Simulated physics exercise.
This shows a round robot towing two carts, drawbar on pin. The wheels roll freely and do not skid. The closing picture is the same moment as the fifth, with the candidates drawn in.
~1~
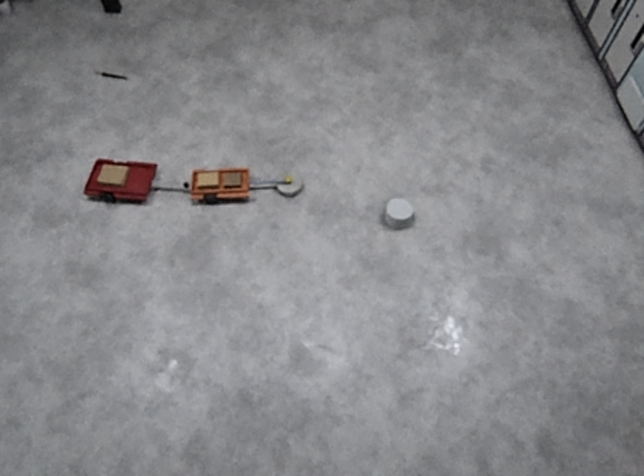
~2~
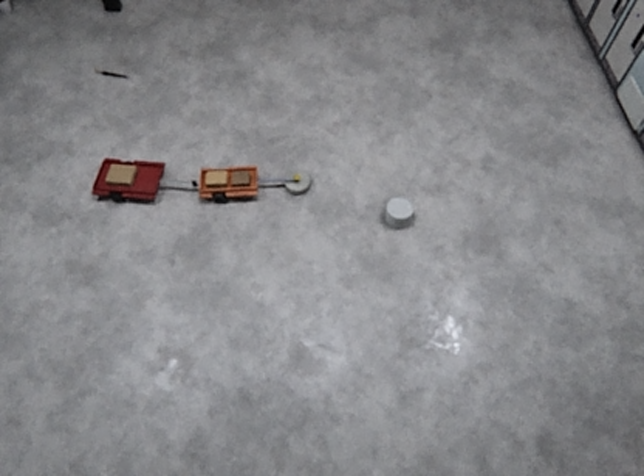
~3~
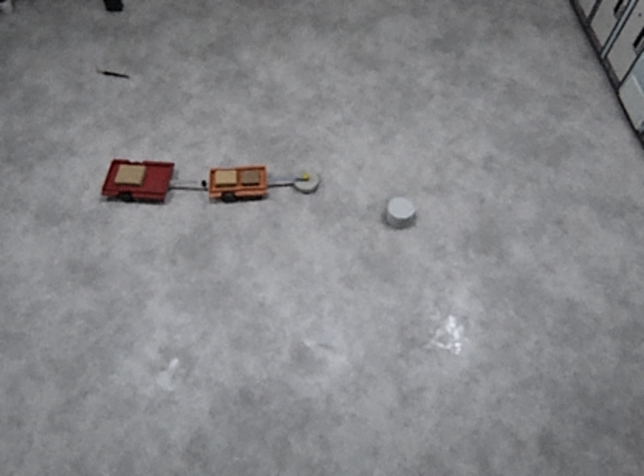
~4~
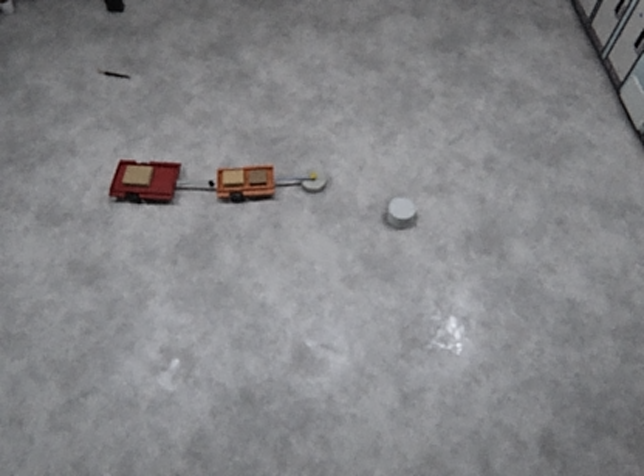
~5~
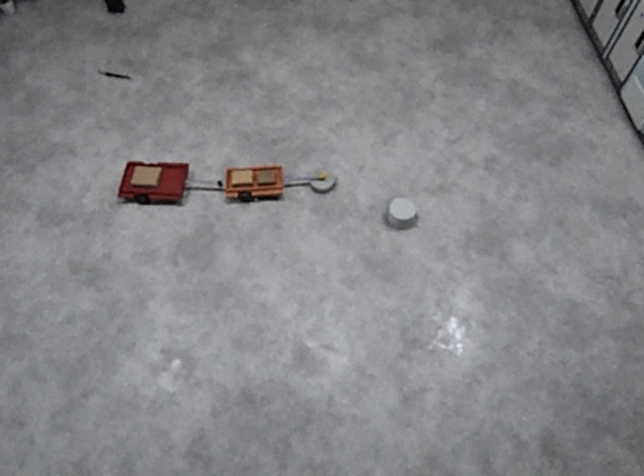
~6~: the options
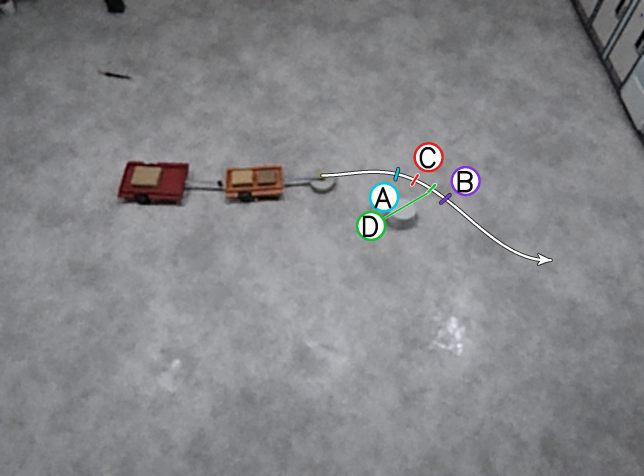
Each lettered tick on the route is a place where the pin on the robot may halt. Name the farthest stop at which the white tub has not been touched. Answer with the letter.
Mark D.
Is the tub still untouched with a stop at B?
For that mark, no.
On the copy, A at (397, 174); B at (445, 199); C at (415, 180); D at (431, 189); the route from (322, 175) via (439, 194) to (551, 260).
On D. First, robot (361, 177), last cart (192, 180).
Then, robot (399, 179), last cart (231, 179).
Finally, robot (430, 193), last cart (262, 177); nothing has been touched.
By contrast, A is safe but short; B is too far, the tub has been hit; C is safe but short.
